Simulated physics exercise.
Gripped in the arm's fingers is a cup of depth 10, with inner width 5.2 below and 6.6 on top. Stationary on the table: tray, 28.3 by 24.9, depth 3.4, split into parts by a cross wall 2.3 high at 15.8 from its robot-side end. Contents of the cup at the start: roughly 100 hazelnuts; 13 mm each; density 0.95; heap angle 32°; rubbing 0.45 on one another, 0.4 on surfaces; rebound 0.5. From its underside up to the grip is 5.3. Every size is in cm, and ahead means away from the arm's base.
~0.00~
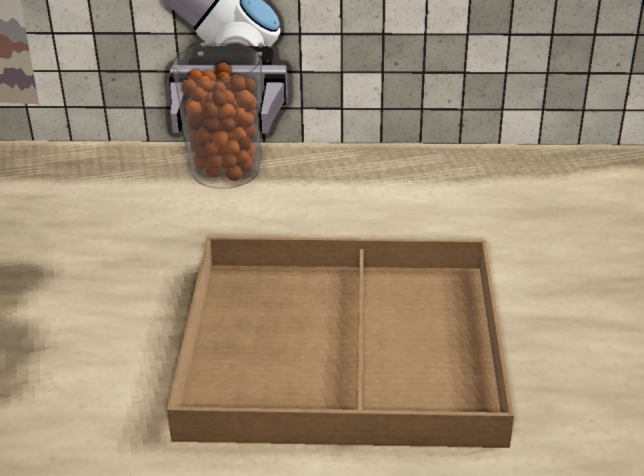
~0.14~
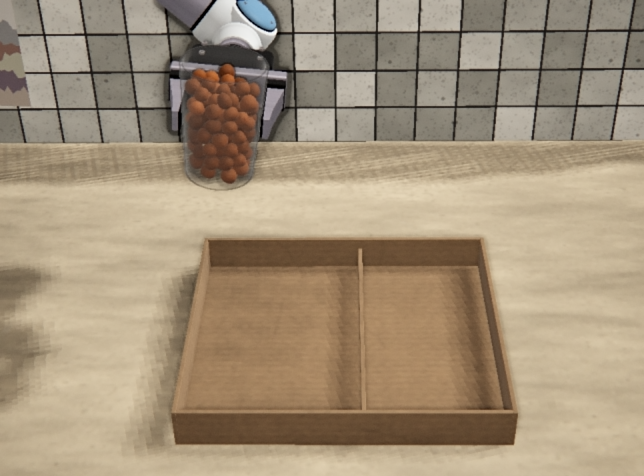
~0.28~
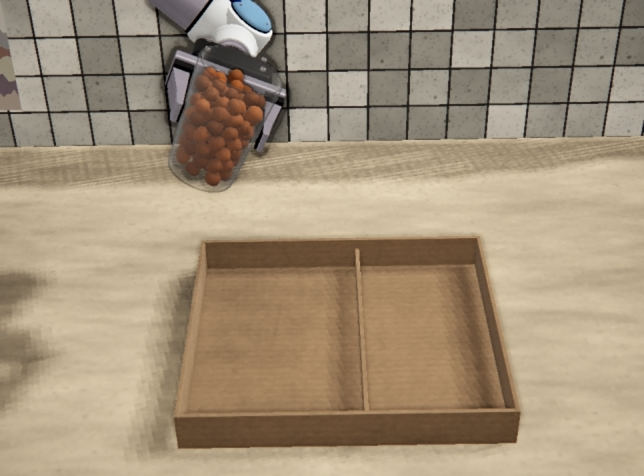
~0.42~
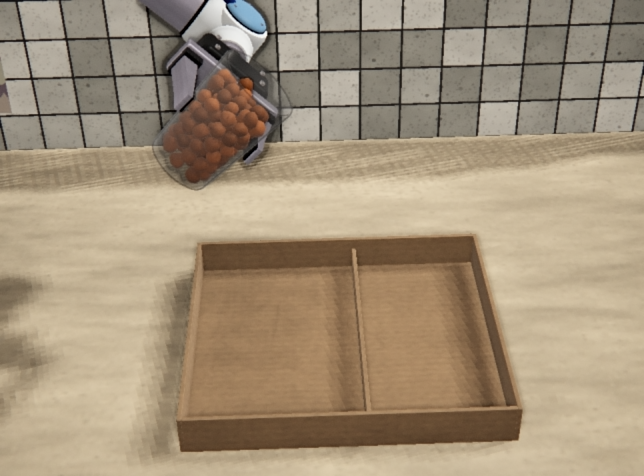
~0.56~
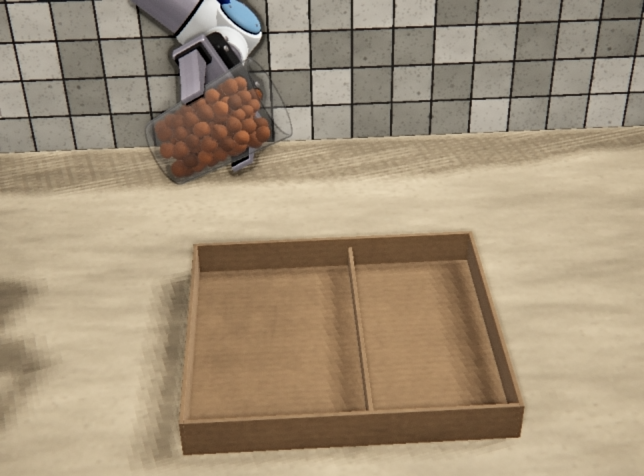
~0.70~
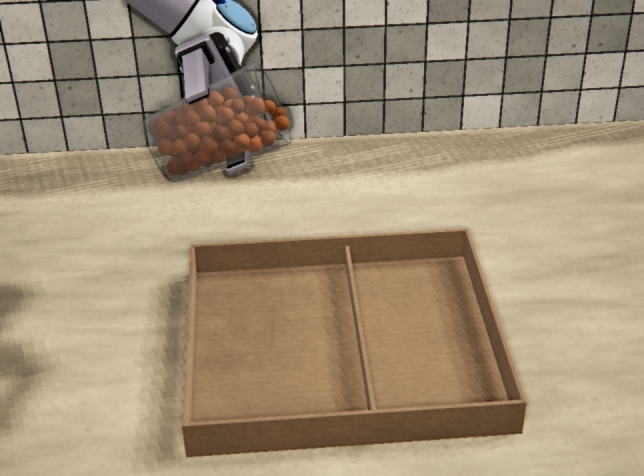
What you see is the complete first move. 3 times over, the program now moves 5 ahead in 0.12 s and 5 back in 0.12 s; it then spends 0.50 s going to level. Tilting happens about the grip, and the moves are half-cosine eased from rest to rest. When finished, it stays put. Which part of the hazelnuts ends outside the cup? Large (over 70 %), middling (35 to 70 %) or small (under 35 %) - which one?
Middling.
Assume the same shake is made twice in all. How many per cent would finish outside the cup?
Near 50 per cent.
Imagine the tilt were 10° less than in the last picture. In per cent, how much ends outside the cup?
Roughly 40 percent.
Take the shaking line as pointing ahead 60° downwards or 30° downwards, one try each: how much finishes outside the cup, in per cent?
Try one gives about 10 in a hundred, try two about 30 in a hundred.
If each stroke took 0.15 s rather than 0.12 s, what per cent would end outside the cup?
Roughly 40 percent then.
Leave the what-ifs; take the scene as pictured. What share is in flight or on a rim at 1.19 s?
That comes to about 16 per cent, more or less.
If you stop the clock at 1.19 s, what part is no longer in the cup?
Near 45 in a hundred parts have gone so far.
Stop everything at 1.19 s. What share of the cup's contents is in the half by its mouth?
Near 60 %.
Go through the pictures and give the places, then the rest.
The first picture shows the cup middle at (222, 120), level; upper third of the load around (221, 94), from x 190 to 250, top at y 70; 95 in the cup.
The second picture shows the cup middle at (222, 122), tilted 6° forward; upper third of the load around (223, 95), from x 195 to 250, top at y 75.
The third picture shows the cup middle at (220, 124), tilted 23° forward; upper third of the load around (221, 101), from x 185 to 260, top at y 75.
The fourth picture shows the cup middle at (217, 126), tilted 44° forward; upper third of the load around (227, 105), from x 170 to 260, top at y 75.
The fifth picture shows the cup middle at (215, 127), tilted 62° forward; upper third of the load around (224, 107), from x 160 to 265, top at y 85.
The sixth picture shows the cup middle at (215, 128), tilted 68° forward; upper third of the load around (216, 114), from x 160 to 280, top at y 95; 95 in the cup.
After 1.19 s, tilted 68° forward, highest piece 26 above the table; 52 in the cup, 21 in the far-side part, 7 in the robot-side part, 15 in flight or on a rim.
After 1.68 s, tilted 33° forward, highest piece 27 above the table; 39 in the cup, 31 in the far-side part, 22 in the robot-side part, 3 on the table or floor.
After 2.12 s, level, highest piece 25 above the table; 39 in the cup, 31 in the far-side part, 22 in the robot-side part, 3 on the table or floor.
After 3.17 s, level, highest piece 25 above the table; 39 in the cup, 31 in the far-side part, 22 in the robot-side part, 3 on the table or floor.
In the end, 39 in the cup, 31 in the far-side part, 22 in the robot-side part, 3 on the table or floor. That is 59 % outside the cup.
